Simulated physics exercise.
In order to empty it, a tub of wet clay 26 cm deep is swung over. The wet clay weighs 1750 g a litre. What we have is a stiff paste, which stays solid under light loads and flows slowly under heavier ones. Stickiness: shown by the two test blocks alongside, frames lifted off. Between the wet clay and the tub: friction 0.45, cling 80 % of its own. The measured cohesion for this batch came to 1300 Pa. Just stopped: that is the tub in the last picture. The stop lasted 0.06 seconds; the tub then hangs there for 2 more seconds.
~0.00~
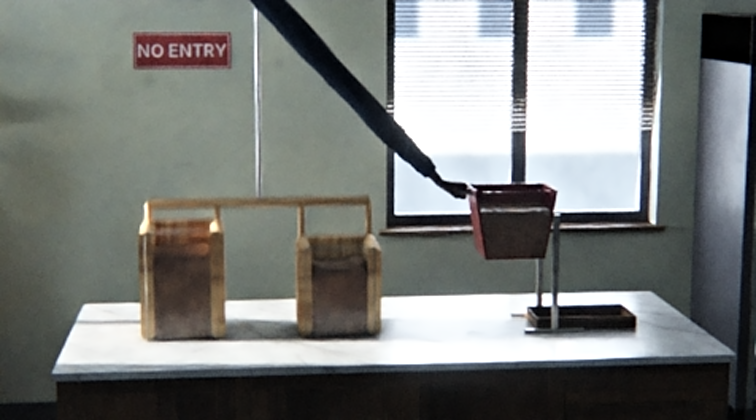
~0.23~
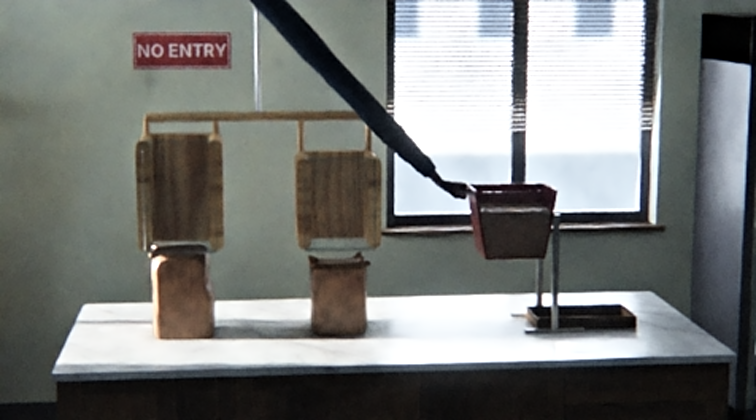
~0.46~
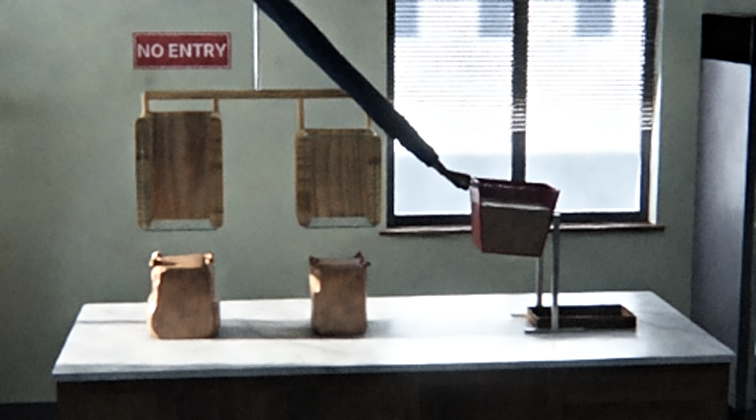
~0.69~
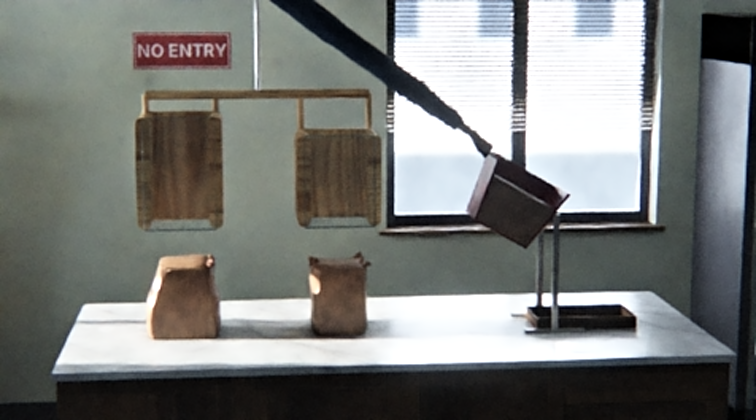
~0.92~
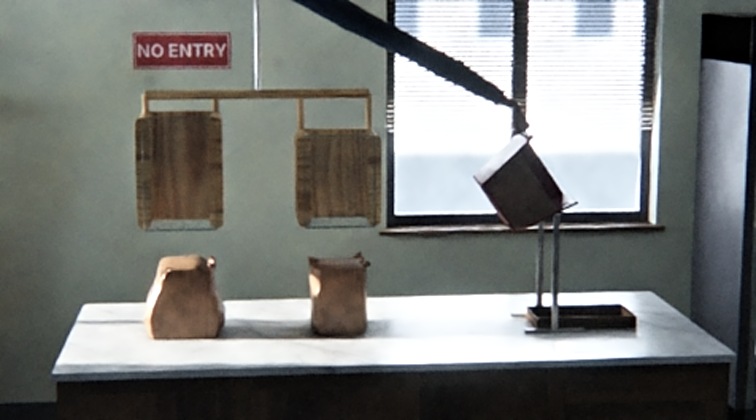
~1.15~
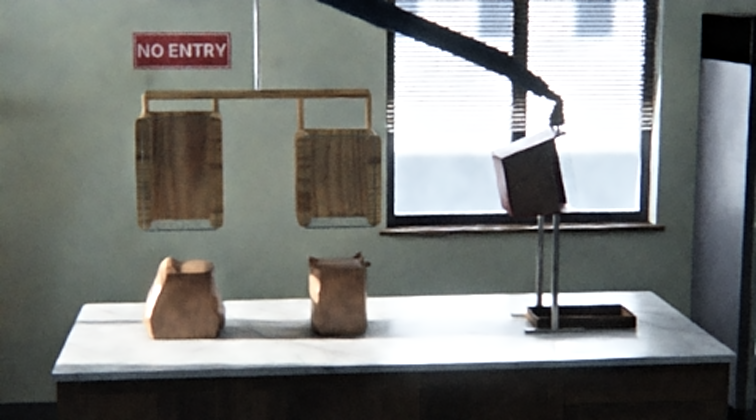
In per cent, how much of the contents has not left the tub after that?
Expect about 100 out of 100.
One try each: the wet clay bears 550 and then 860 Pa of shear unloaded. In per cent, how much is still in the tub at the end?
Respectively, close to 75 % and close to 100 %.
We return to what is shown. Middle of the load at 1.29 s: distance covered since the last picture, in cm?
Something like 0 cm, give or take.
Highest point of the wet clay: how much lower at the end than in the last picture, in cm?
About 0 cm.
By 1.29 s, the tub is at 78 degrees and holds 100 %.
By 1.46 s, the tub is at 78 degrees and holds 100 %.
By 1.63 s, the tub is at 78 degrees and holds 100 %.
By 1.80 s, the tub is at 78 degrees and holds 100 %.
By 3.15 s, at the end, the tub is at 78 degrees and holds 100 %.
